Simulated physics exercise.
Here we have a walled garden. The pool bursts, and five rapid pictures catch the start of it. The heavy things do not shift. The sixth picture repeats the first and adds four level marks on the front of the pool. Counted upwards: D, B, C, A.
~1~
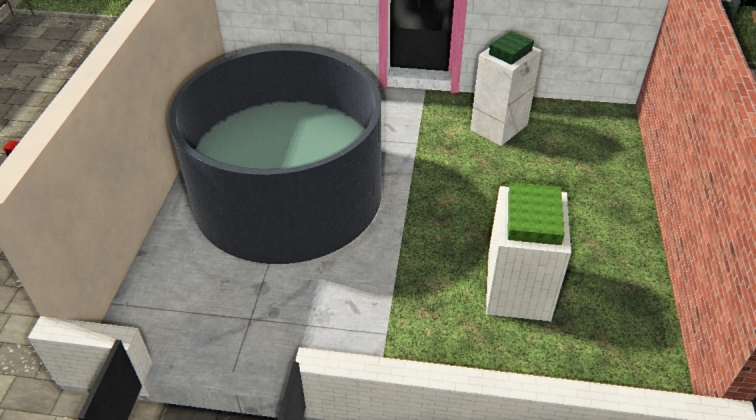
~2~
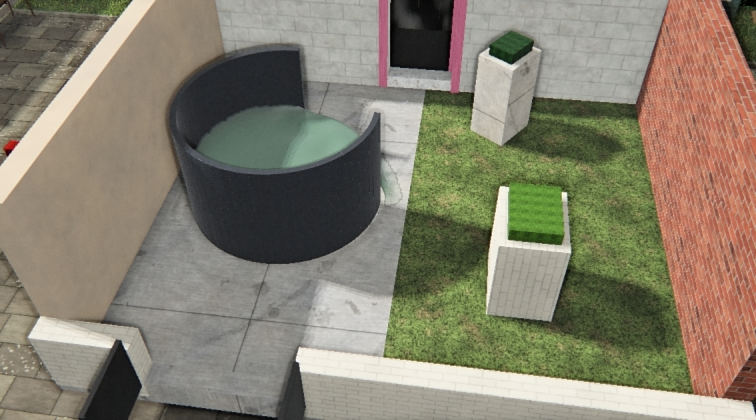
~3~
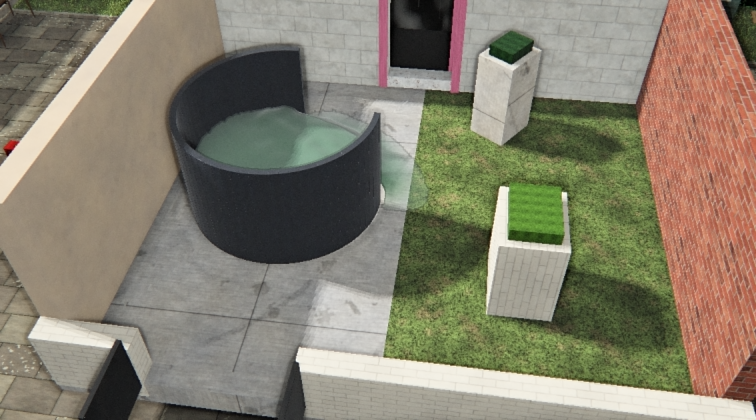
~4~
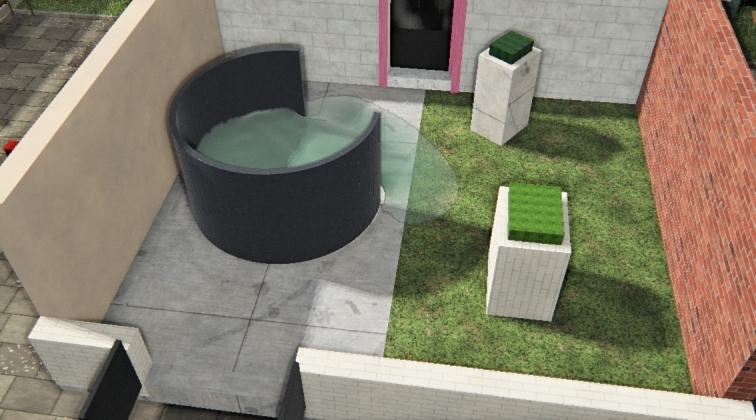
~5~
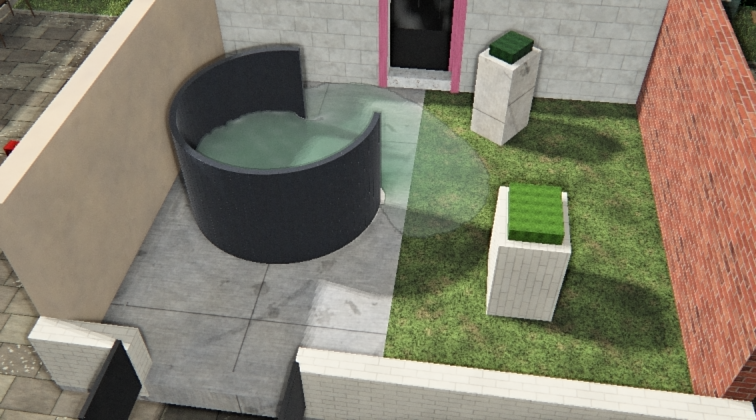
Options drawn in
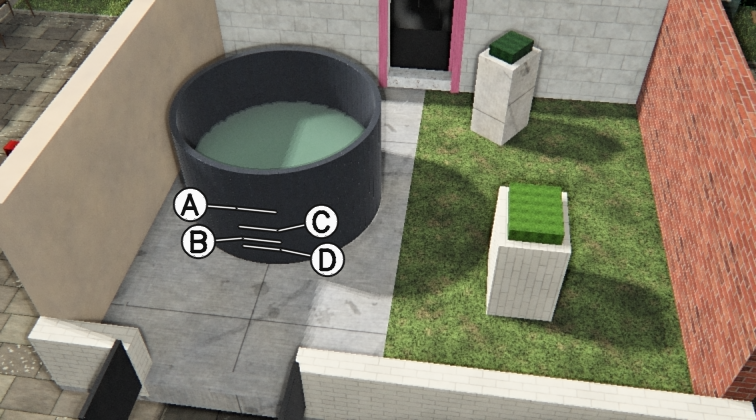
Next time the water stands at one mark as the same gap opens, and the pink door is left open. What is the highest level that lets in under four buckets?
The limit is B.
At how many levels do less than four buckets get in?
Two of them.
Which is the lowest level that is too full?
Here it is level C.
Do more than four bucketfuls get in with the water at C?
Yes, that goes wrong.
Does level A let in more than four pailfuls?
Yes, it does.
In white, A at (255, 210); B at (261, 240); C at (258, 228); D at (262, 247); from the bottom up D, B, C, A.
For level A, dozens of bucketfuls pour in.
For level B, a bucket or two gets in.
For level C, about 9 bucketfuls get in.
For level D, nothing gets over.
